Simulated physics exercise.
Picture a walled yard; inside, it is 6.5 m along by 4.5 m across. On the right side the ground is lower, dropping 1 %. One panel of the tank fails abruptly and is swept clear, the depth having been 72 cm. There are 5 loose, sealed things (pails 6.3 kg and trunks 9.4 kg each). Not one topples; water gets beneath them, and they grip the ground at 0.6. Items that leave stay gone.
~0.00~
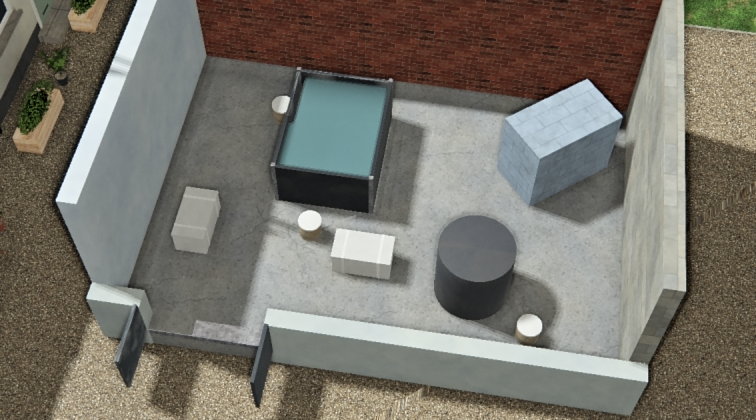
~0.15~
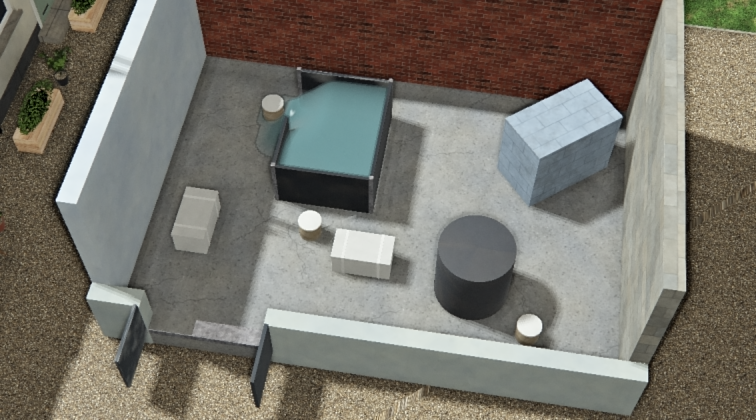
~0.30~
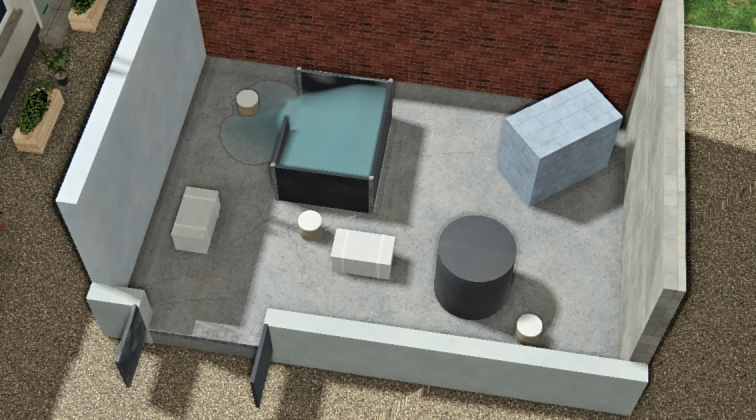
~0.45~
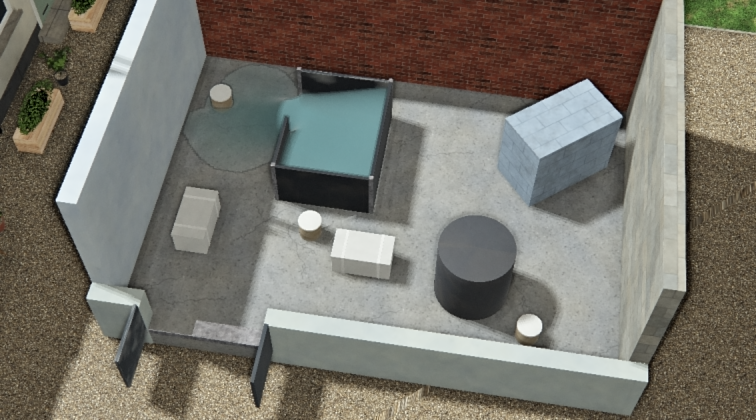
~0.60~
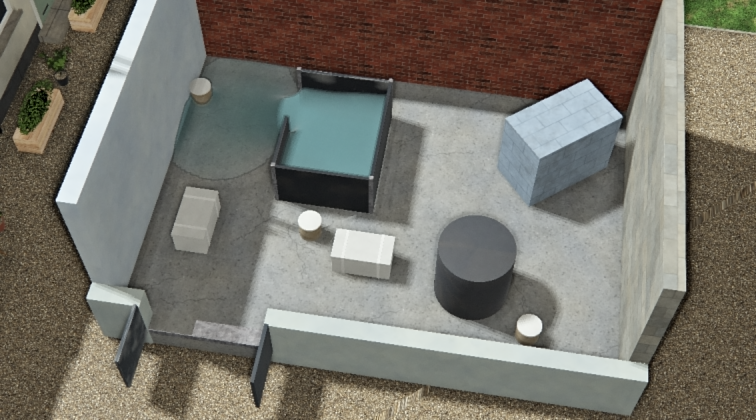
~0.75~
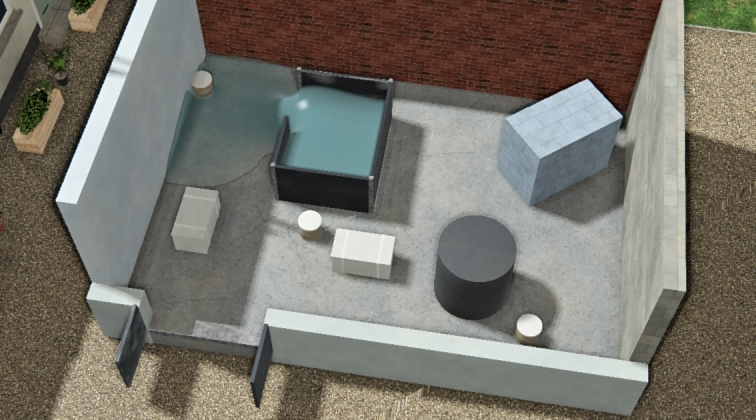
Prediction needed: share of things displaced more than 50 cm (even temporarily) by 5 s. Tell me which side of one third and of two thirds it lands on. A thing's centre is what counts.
It is a third up to two thirds.
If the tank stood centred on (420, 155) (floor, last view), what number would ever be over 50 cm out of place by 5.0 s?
Result: 2.
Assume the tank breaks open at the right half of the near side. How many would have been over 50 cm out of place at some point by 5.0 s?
In that case the number is 3.
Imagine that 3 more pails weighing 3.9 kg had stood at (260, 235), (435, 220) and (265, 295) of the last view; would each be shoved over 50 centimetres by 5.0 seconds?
Order as listed: Beyond half a metre / inside half a metre / beyond half a metre.
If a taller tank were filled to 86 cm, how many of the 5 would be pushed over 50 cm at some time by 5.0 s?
That would make 2 of them.
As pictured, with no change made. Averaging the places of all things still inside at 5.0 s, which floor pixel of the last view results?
Close to (418, 247).
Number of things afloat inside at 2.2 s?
Count: 1.
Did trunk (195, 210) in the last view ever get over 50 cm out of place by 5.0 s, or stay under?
Verdict: Exceeding.
After 1.1 s 1 of 5 are over 50 cm from their spots; 1 afloat.
After 2.2 s 2 of 5 are over 50 cm from their spots; 1 afloat.
After 3.5 s 2 of 5 are over 50 cm from their spots; 0 afloat.
After 5.0 s 2 of 5 are over 50 cm from their spots, and 2 have been at some point; 0 afloat.
